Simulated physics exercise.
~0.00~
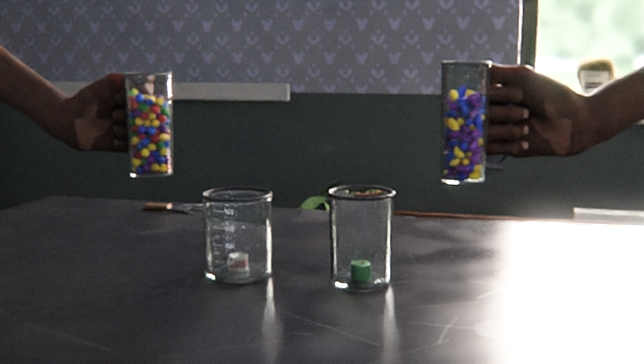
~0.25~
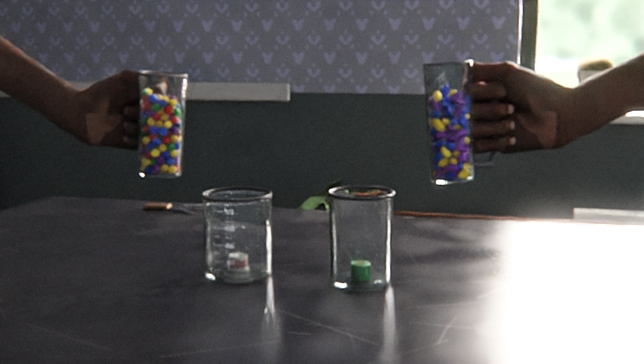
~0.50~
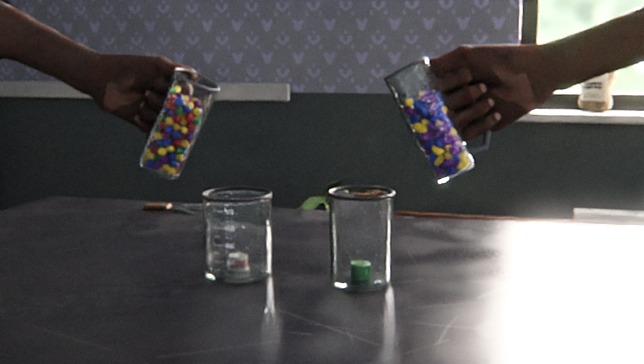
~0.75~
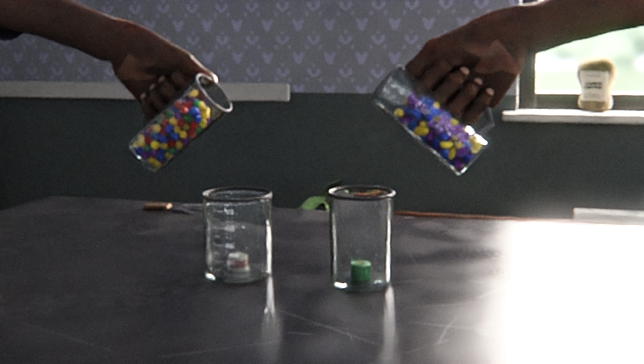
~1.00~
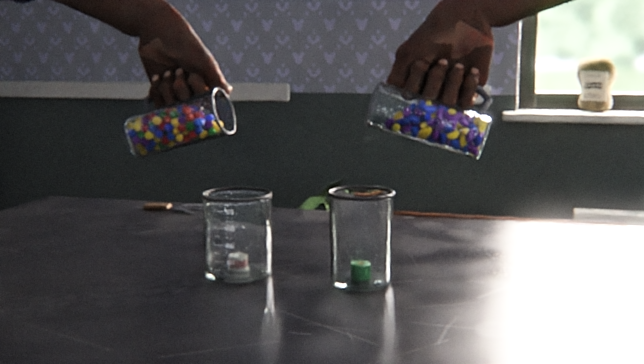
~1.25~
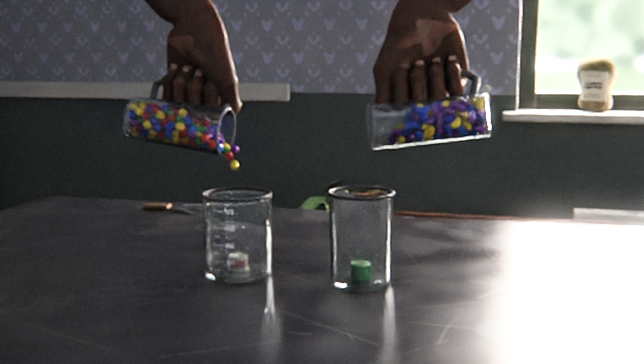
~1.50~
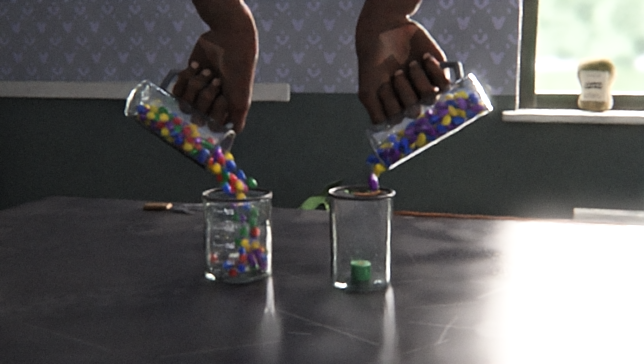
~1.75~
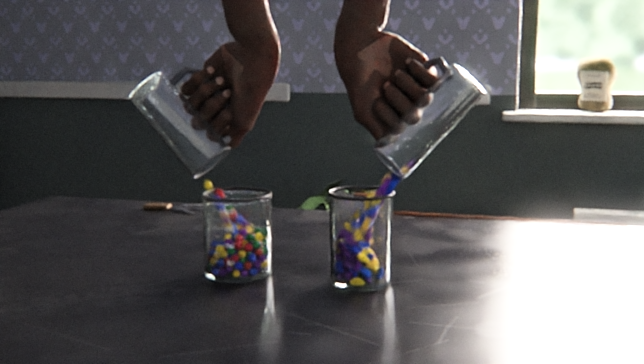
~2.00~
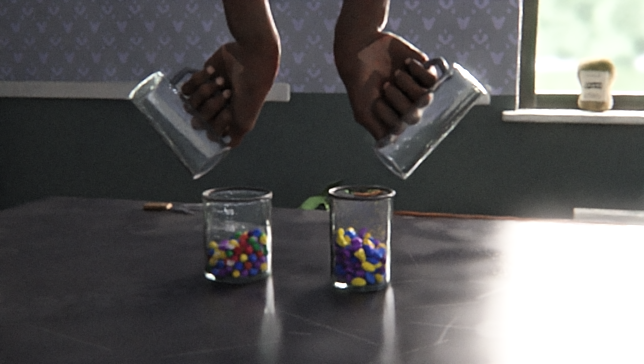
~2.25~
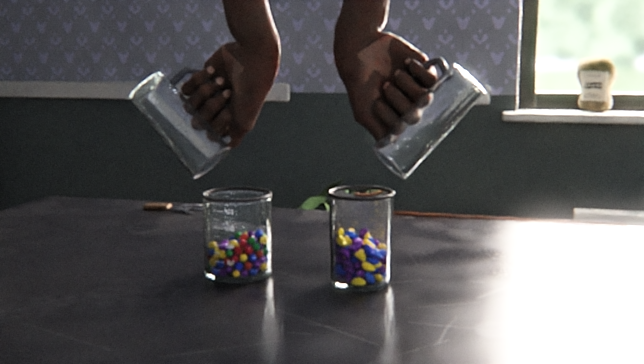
Two hands hold clear cups of colourful pieces, a mixed assortment on the left and mostly purple, blue and yellow on the right, above a dark table seen from the side. Below stand a glass beaker with a small pale object inside and a taller glass with a small green one, before a patterned wall and a bright window. The hands move inward and tip the cups. The left cup begins spilling first, then the right follows. Both cups empty, leaving each container about half full and both small objects buried from sight.
